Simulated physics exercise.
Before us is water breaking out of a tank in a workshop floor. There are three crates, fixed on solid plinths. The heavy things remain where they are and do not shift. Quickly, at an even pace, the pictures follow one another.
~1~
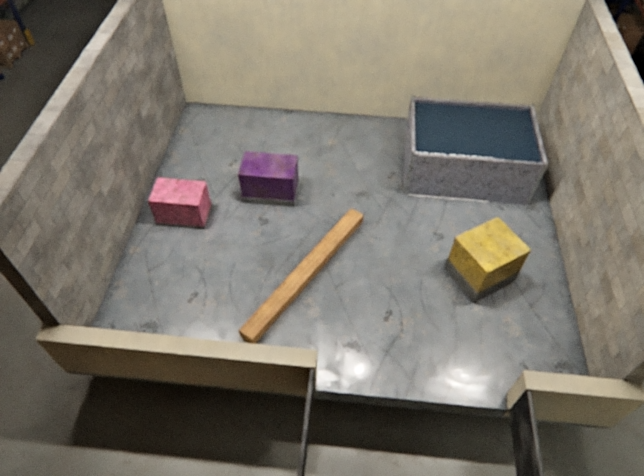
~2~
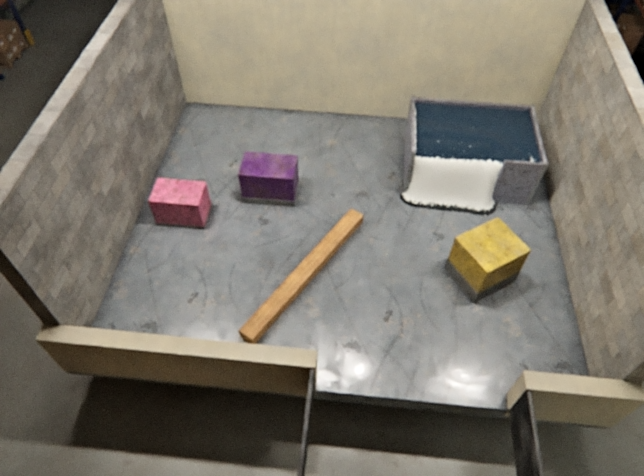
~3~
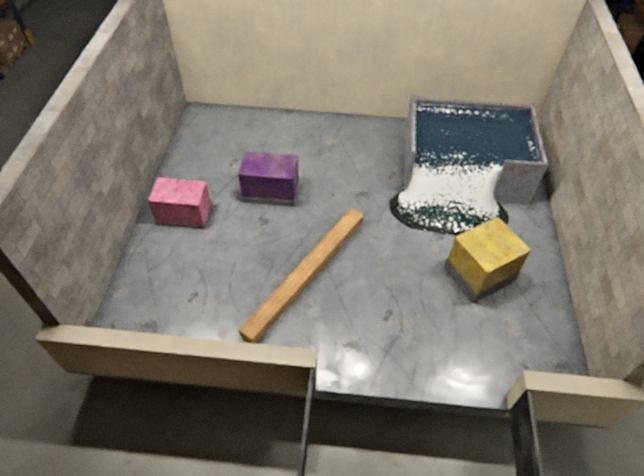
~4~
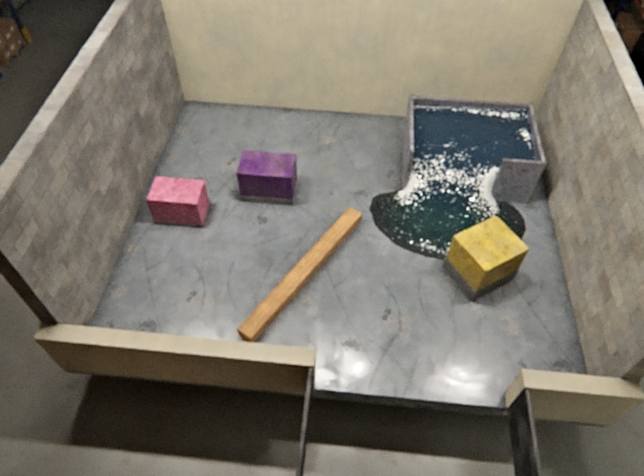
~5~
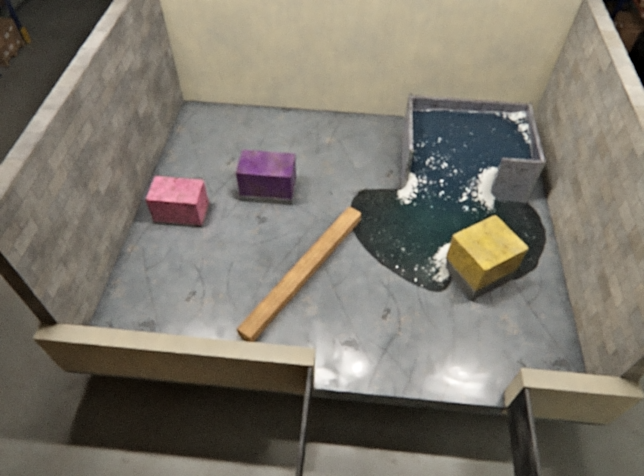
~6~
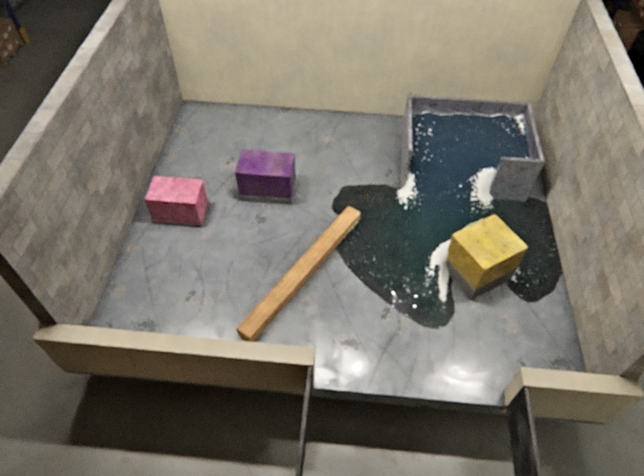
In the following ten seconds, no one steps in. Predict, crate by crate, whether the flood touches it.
My prediction: The purple crate remains untouched; the pink crate is touched; the yellow crate is touched.
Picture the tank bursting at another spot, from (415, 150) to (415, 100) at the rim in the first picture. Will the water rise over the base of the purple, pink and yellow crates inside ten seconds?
Then the purple crate gets flooded, the pink crate gets flooded and the yellow crate is untouched.
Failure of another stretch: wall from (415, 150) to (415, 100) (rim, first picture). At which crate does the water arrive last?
The yellow one.
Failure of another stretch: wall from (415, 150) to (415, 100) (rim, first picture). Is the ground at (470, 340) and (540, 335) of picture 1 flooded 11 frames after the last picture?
Waterless, waterless.
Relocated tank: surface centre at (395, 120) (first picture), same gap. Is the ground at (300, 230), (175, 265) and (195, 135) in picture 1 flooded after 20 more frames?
As listed: Wet, awash, clear.
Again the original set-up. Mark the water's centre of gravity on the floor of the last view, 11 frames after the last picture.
(425, 232).
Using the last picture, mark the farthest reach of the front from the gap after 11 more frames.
I'd say around (92, 350).
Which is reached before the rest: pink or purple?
The answer is the one in purple.
A moment on, water covers 30 % of the floor; the purple crate water round its plinth, the pink crate not reached, the yellow crate water round its plinth.
Next, water covers 40 % of the floor; the purple crate water round its plinth, the pink crate not reached, the yellow crate water round its plinth.
Then, water covers 55 % of the floor; the purple crate water round its plinth, the pink crate water round its plinth, the yellow crate water round its plinth.
Later, water covers 75 % of the floor; the purple crate water round its plinth, the pink crate water round its plinth, the yellow crate water round its plinth.
In the end, water covers 95 % of the floor; the purple crate stayed above the water, the pink crate was topped, the yellow crate was topped.
